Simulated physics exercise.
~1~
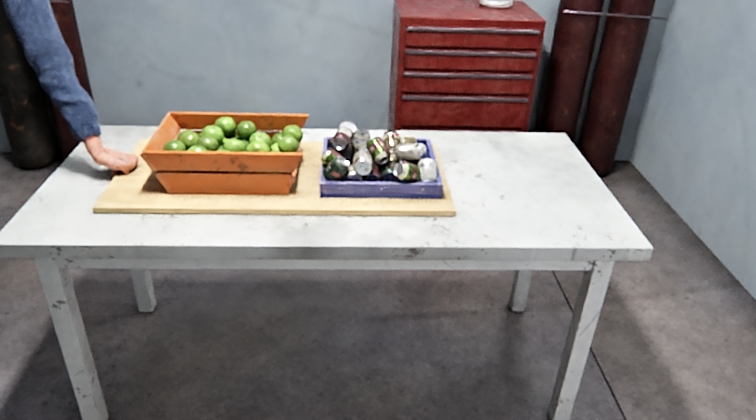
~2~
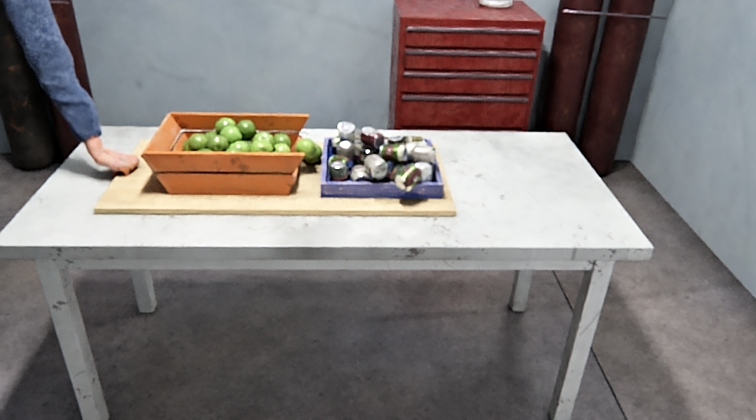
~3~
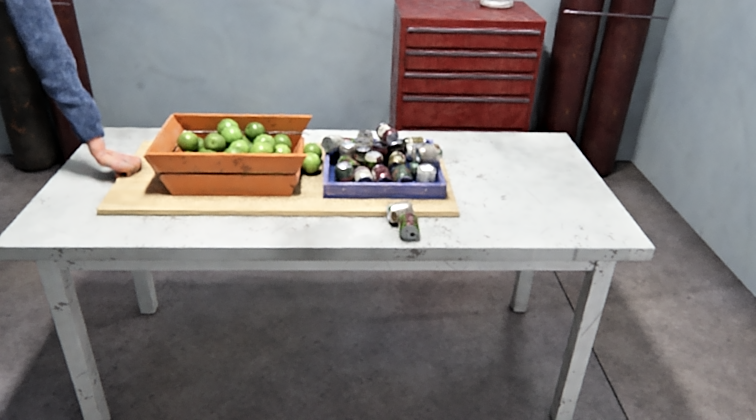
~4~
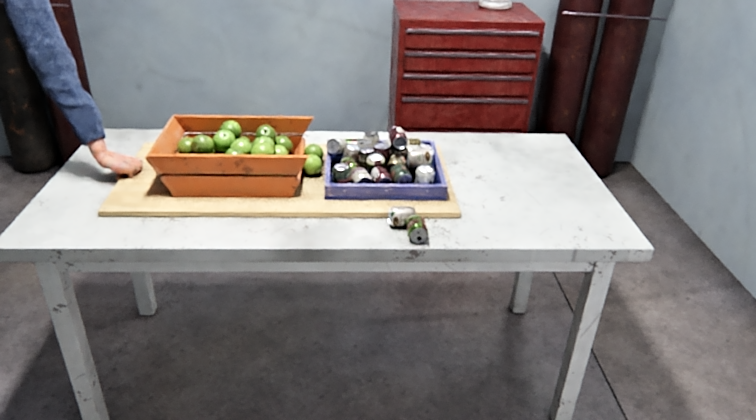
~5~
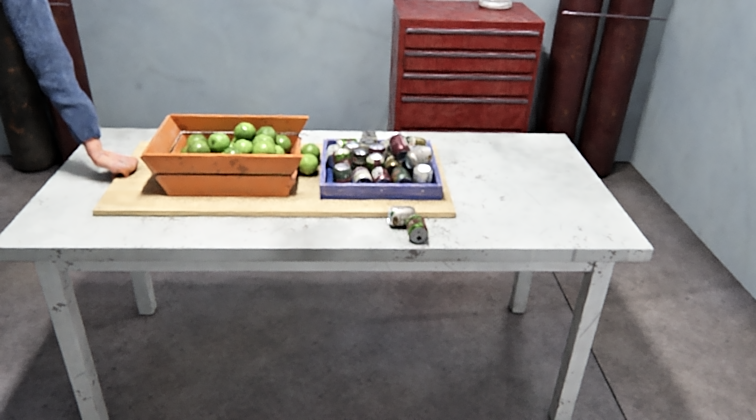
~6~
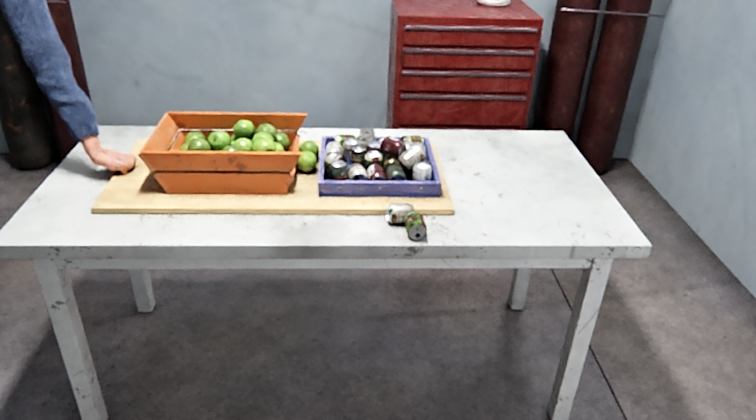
Hand sliding a board back and forth as apples shift in an orange crate and two cans tumble from a blue one.
